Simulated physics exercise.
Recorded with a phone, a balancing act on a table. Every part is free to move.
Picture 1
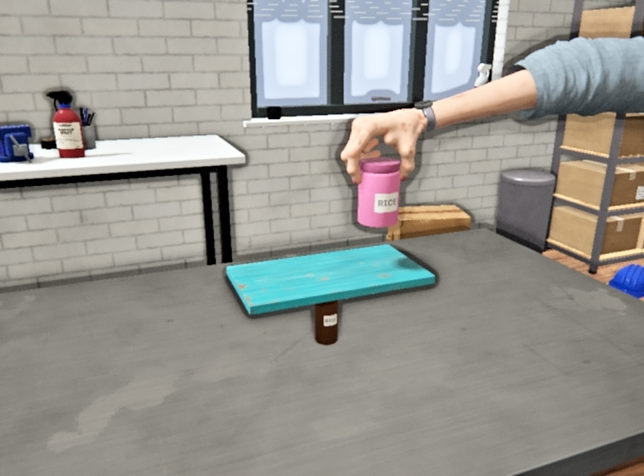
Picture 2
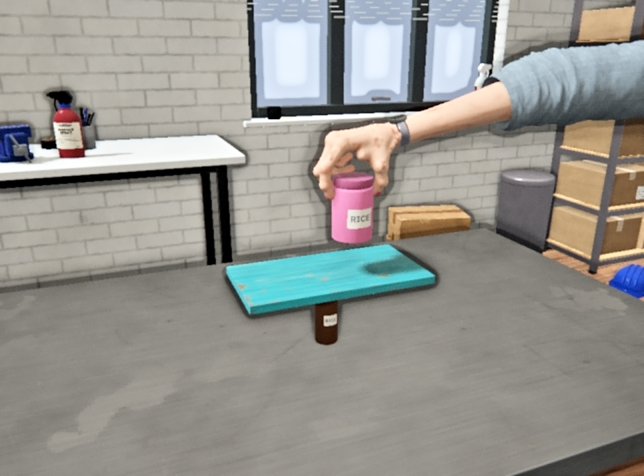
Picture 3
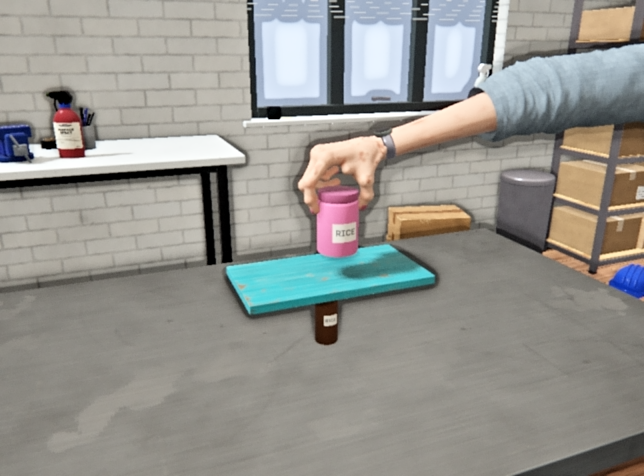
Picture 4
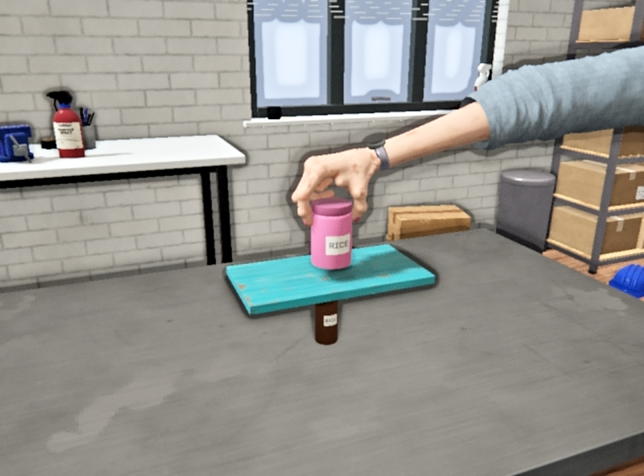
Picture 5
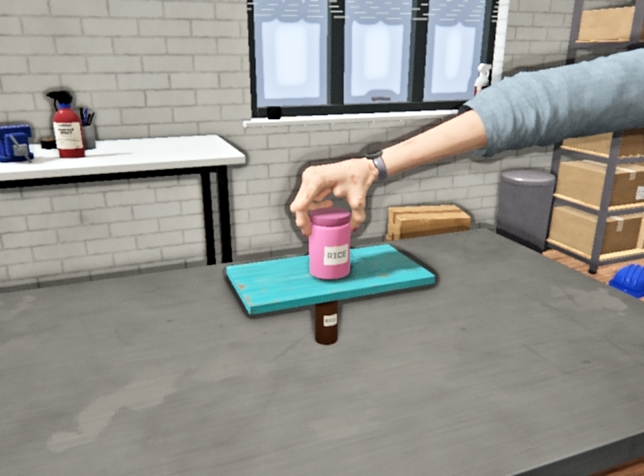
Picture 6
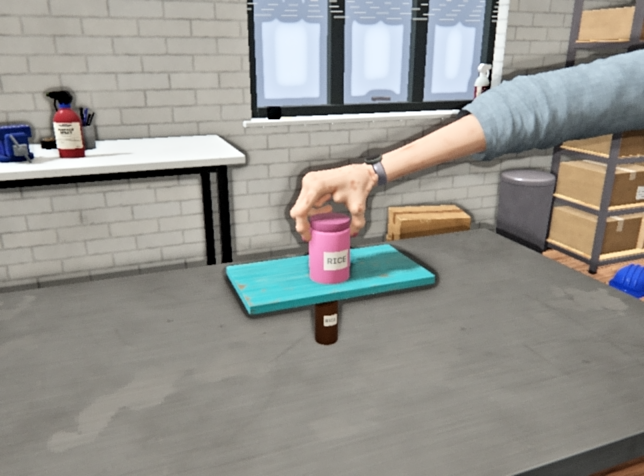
A hand lowers a pink jar leftward onto a turquoise board resting on a small dark bottle.
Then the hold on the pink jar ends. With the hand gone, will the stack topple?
Nice try - it stays together just fine.
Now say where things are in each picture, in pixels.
Still above its spot; pink jar (379, 192); turquoise board (329, 275), in the first picture.
Still above its spot; pink jar (352, 207); turquoise board (329, 275), in the second picture.
Still above its spot; pink jar (338, 221); turquoise board (329, 275), in the third picture.
Still above its spot; pink jar (331, 232); turquoise board (329, 275), in the fourth picture.
Still above its spot; pink jar (330, 243); turquoise board (329, 275), in the fifth picture.
Set down, still held; pink jar (330, 248); turquoise board (329, 275), in the sixth picture.
Then, 0.50 s on from there, no change.
Then, 1.30 s on from there, pink jar resting near (330, 248).
In the end, all 3 unmoved. At the end, from the last picture's camera, pink jar near (330, 248). The stack stays up.
